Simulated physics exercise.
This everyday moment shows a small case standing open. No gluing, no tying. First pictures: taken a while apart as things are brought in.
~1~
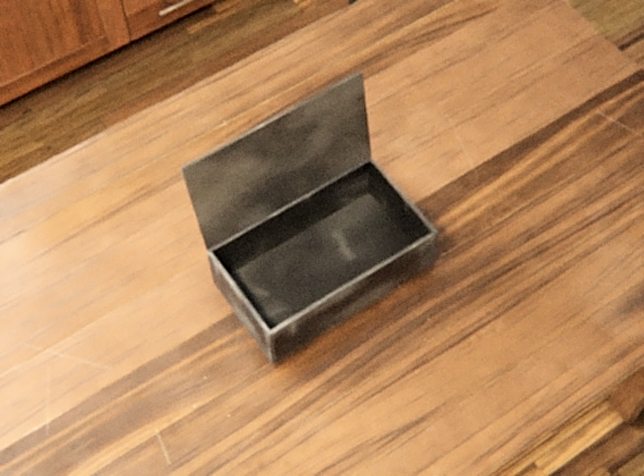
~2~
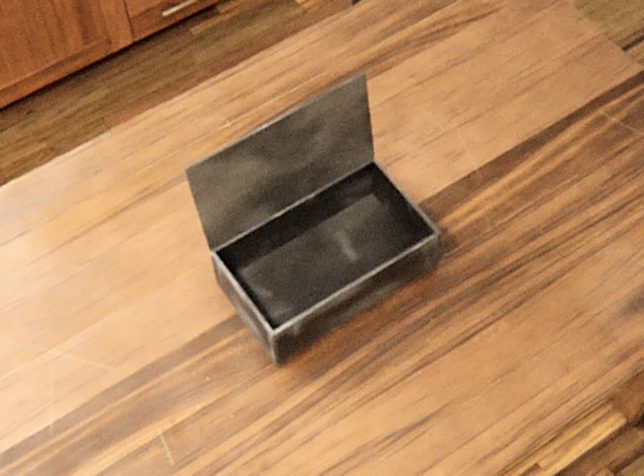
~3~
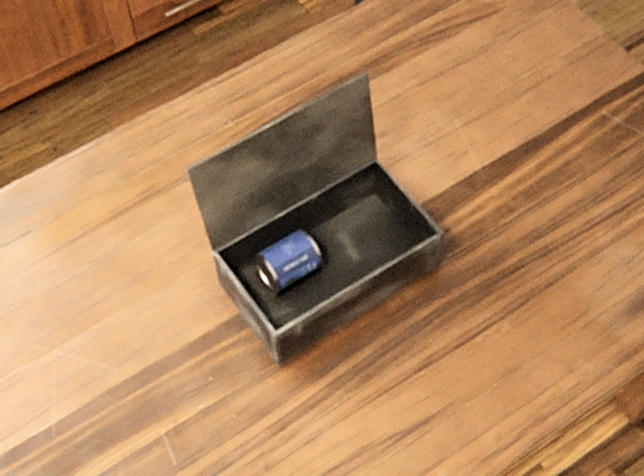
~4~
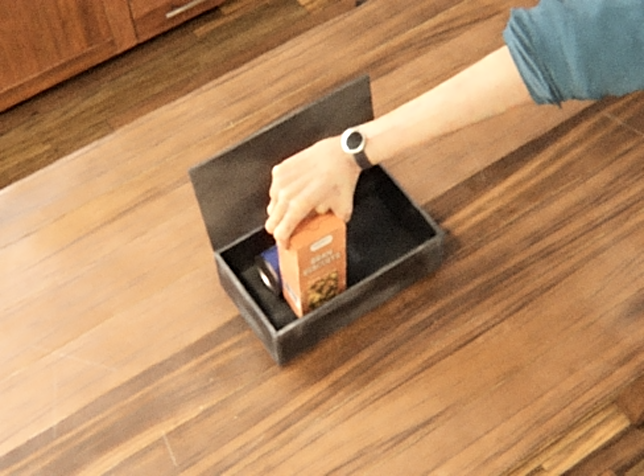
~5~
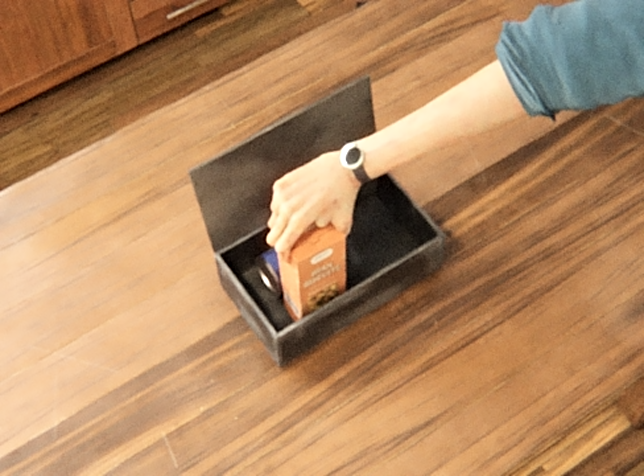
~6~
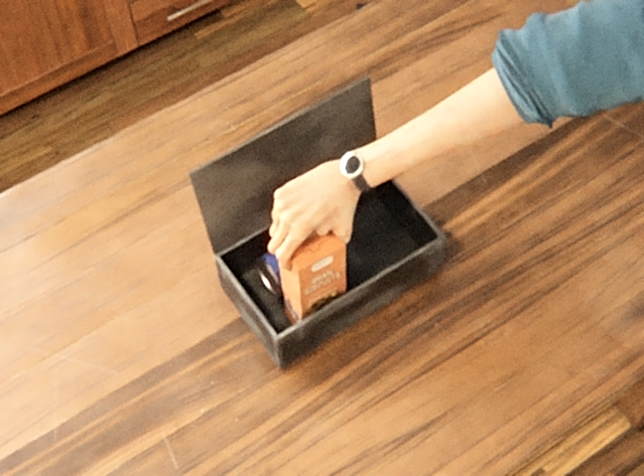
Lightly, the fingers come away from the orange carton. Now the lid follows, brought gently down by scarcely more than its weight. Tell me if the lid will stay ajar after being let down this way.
It will stay ajar.
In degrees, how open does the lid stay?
It comes to about 35°.
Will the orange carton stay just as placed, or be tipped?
Well, it ends up skewed.
Then, 1.20 s after the last picture, lid starting down.
Then, 1.70 s after the last picture, lid 50° above the rim.
Then, 3.10 s after the last picture, lid 33° above the rim; orange carton tipped 25° from how it was near (319, 287).
At rest, lid 33° above the rim; left askew, orange carton; blue tin in place. Seen from the same camera at the end, orange carton near (319, 287).
